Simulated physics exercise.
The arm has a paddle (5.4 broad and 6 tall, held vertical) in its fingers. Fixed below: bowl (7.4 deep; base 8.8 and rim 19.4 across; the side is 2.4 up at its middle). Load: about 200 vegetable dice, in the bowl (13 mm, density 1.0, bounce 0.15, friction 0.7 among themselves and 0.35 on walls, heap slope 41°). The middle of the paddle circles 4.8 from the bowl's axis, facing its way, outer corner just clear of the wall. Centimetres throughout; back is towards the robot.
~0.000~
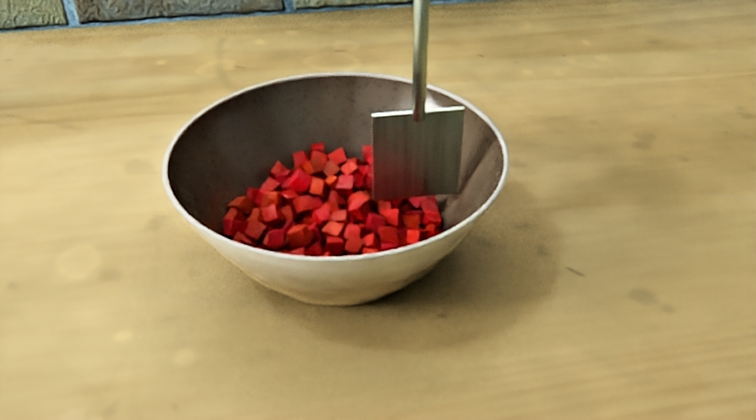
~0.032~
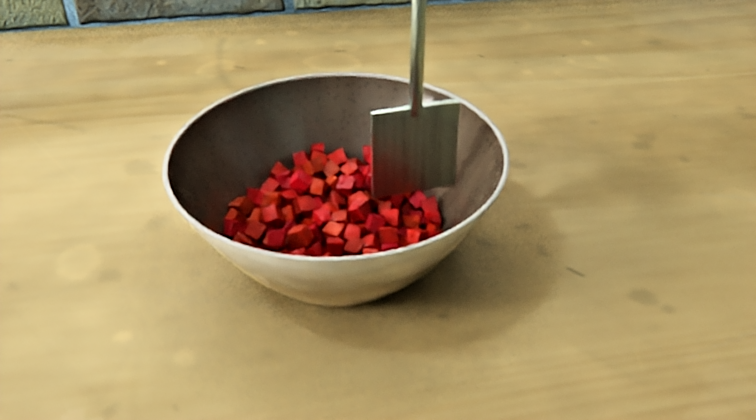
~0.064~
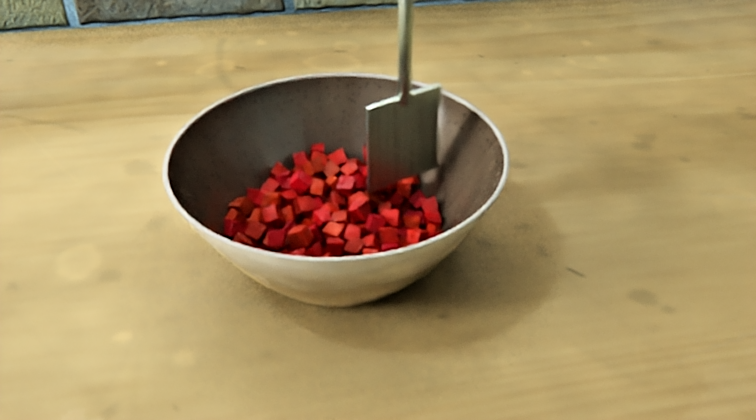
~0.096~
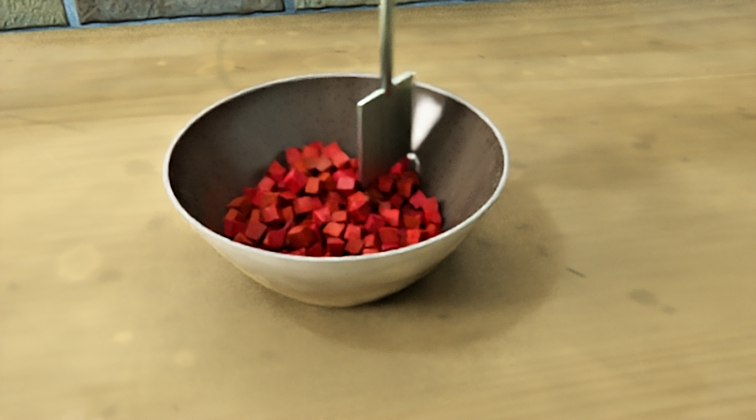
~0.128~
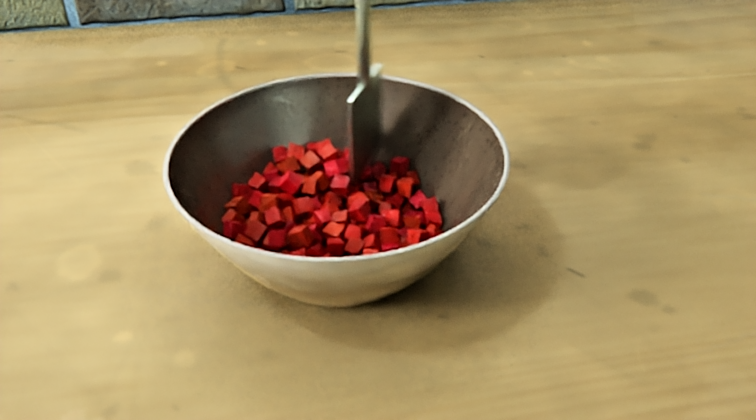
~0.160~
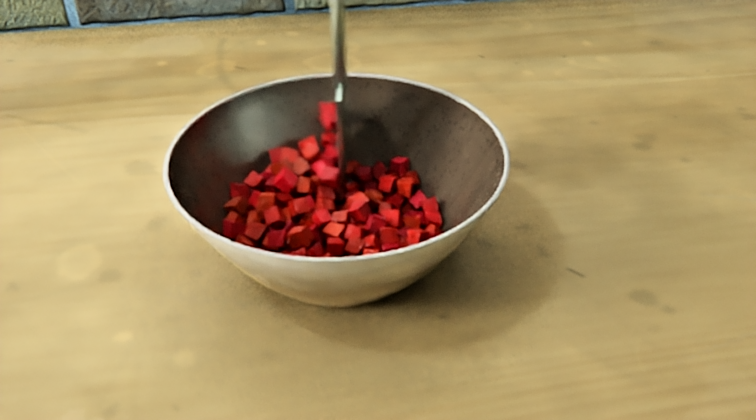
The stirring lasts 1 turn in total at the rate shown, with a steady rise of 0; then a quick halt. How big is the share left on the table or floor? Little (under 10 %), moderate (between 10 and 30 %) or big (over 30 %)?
On the table or floor the share is little, under 10 %.
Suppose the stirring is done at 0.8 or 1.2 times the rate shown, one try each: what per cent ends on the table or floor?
About 0 and 5 per cent.
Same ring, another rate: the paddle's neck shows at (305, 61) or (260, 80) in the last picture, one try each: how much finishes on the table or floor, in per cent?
About 5 and 20 per cent.
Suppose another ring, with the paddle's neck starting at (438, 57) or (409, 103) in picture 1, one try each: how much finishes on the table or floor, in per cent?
Some 0 and 5 per cent.
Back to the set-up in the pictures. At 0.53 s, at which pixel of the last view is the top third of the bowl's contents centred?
At about (426, 217).
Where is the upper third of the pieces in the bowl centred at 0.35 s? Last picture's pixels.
Around (303, 240).
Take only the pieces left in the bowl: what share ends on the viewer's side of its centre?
Roughly 30 per cent.
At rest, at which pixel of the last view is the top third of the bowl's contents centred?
Around (390, 153).
After 0.35 s, 188° round, highest piece 7 above the table; 205 in the bowl.
After 0.53 s, 295° round, highest piece 9 above the table; 200 in the bowl, 1 on the table or floor, 4 in flight or on the tool.
After 0.82 s, 0° round, highest piece 7 above the table; 194 in the bowl, 11 on the table or floor.
After 1.52 s, 0° round, highest piece 7 above the table; 194 in the bowl, 11 on the table or floor.
In the end, 194 in the bowl, 11 on the table or floor. That is 5 % on the table or floor.
